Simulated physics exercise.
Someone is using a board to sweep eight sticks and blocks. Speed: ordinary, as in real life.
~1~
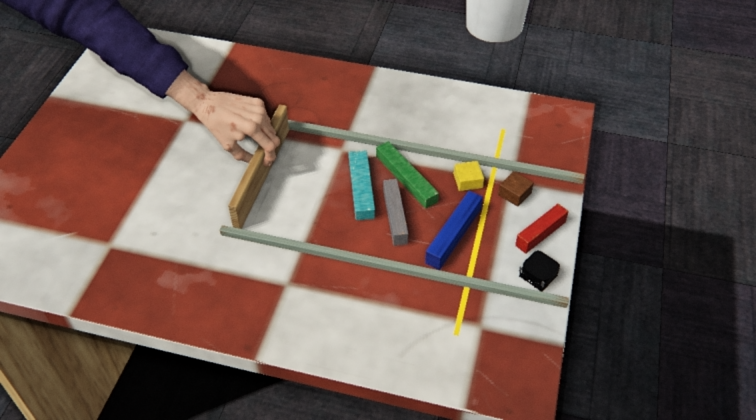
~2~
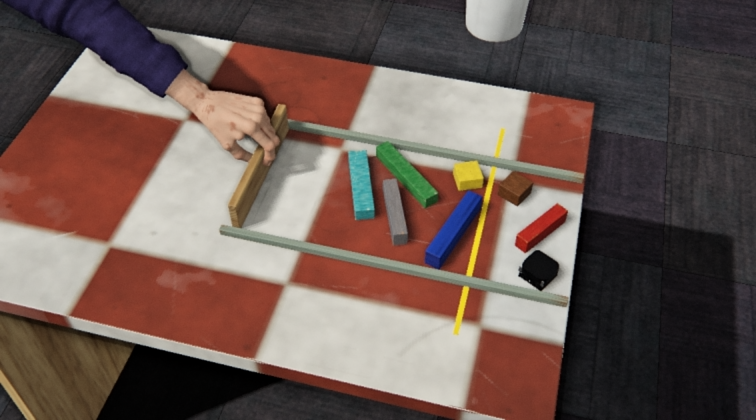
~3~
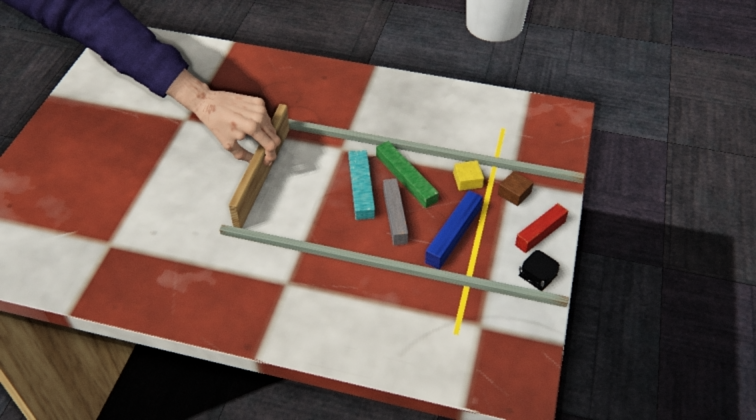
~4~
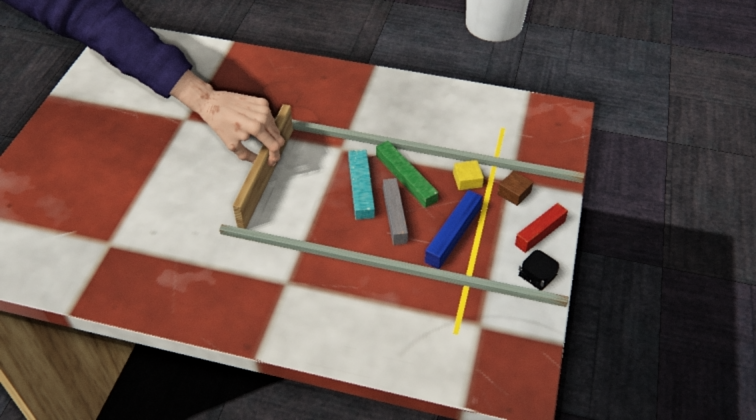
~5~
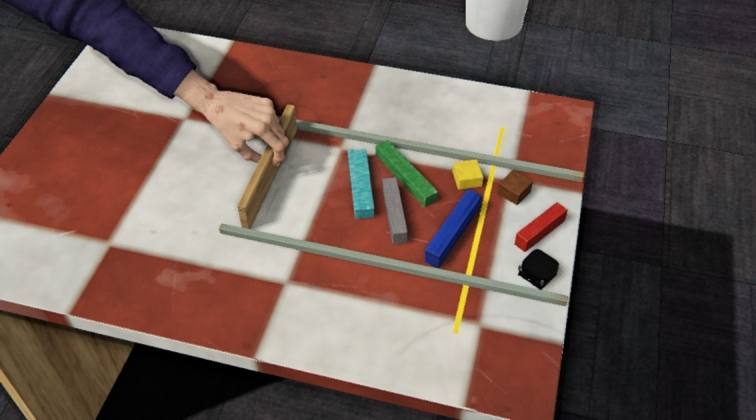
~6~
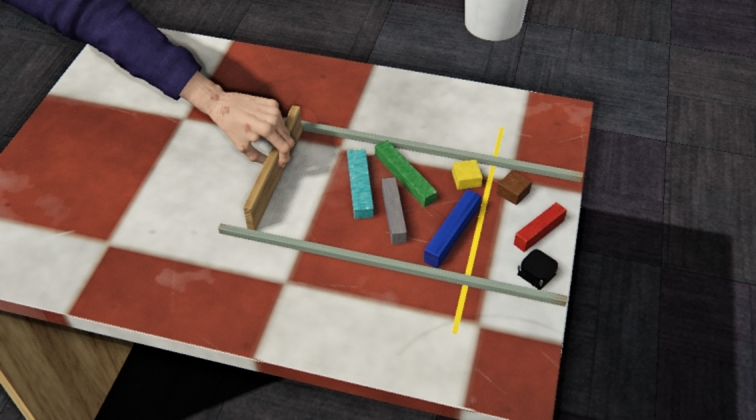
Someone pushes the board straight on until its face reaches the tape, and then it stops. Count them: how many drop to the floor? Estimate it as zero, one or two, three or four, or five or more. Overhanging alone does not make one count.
The number gone is nought.
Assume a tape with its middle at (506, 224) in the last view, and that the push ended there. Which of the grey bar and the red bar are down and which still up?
Well, the grey bar is left in place and the red bar topples off.
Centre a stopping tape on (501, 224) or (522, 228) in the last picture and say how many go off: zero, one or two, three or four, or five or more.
For each in order, one or two and three to four.
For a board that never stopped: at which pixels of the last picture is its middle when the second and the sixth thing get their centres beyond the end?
At (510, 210) for the second, at (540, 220) for the sixth.
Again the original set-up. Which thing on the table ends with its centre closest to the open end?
The red bar is foremost.
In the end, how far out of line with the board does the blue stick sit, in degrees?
About 30° out of line.
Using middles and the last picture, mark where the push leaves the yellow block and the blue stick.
About (536, 181), and the other about (532, 251).
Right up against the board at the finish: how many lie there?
The number is 1.
Early on, none off yet; black case at rest near (538, 269); red bar at rest near (540, 227); brown block at rest near (514, 188).
A while later, none off yet; black case at rest near (538, 269); red bar at rest near (543, 228); brown block travelled a little near (526, 192).
Finally, the number that fall off is zero.
